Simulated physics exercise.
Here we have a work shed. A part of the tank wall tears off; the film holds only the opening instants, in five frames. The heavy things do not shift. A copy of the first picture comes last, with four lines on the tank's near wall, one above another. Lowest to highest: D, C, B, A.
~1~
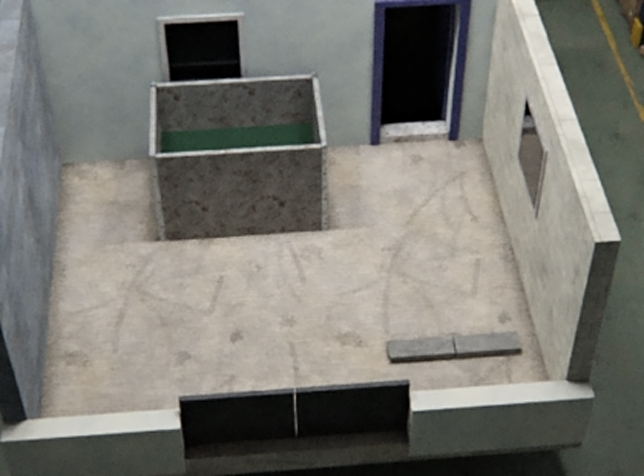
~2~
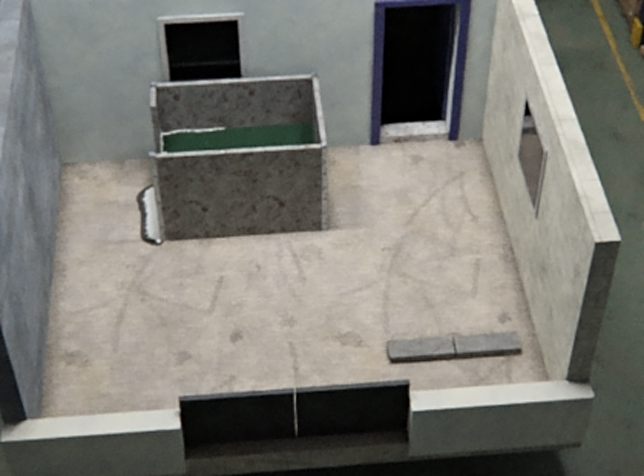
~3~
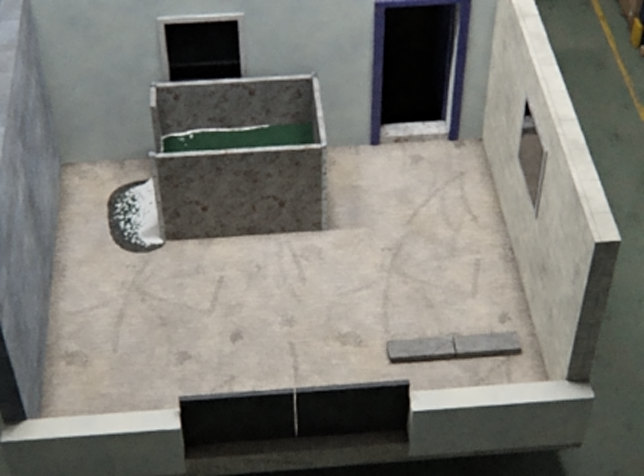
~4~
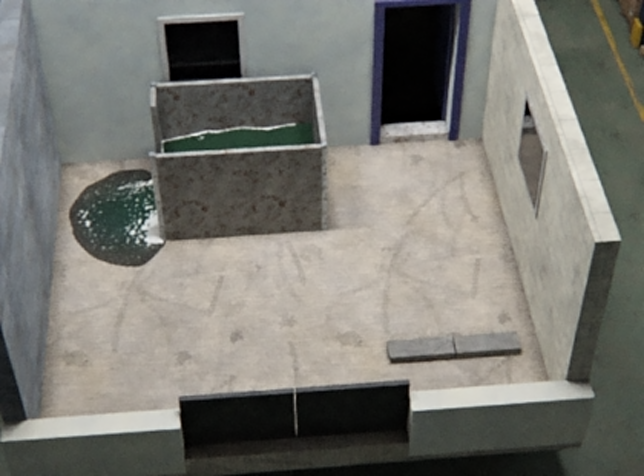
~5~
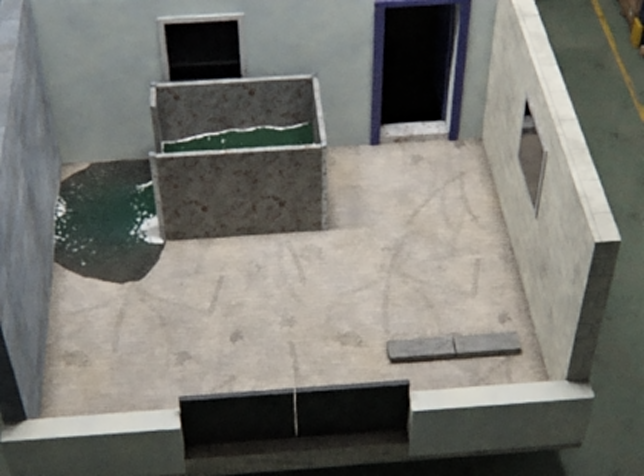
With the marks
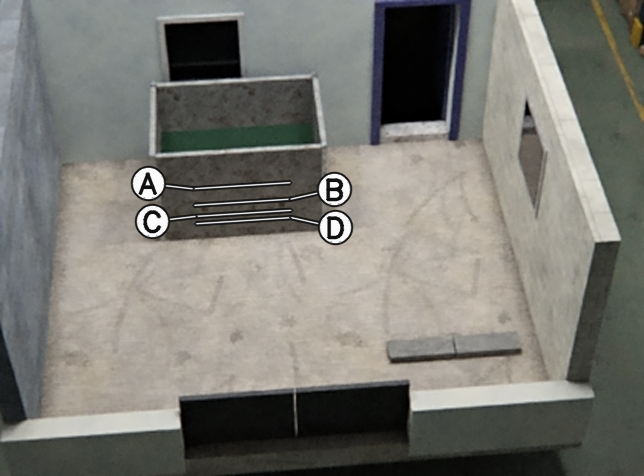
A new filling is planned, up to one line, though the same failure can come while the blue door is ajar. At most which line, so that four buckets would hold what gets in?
Take A.
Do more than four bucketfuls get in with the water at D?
No, not at all.
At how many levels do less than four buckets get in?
All of the four.
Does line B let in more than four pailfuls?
No.
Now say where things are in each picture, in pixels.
Water in the tank at rest, its middle at (239, 159); foot of the blue doorway at (414, 142); shut gate at (295, 397).
Water covers 1 % of the ground and shows as far out as (152, 239).
Water covers 3 % of the ground and shows as far out as (119, 194).
Water covers 6 % of the ground and shows as far out as (79, 206).
Water covers 10 % of the ground and shows as far out as (55, 253).
On the marked copy, A at (241, 185); B at (242, 202); C at (243, 213); D at (243, 220); from the bottom up D, C, B, A.
For line A, a bucket or two gets in.
For line B, nothing gets over.
For line C, nothing gets over.
For line D, nothing gets over.
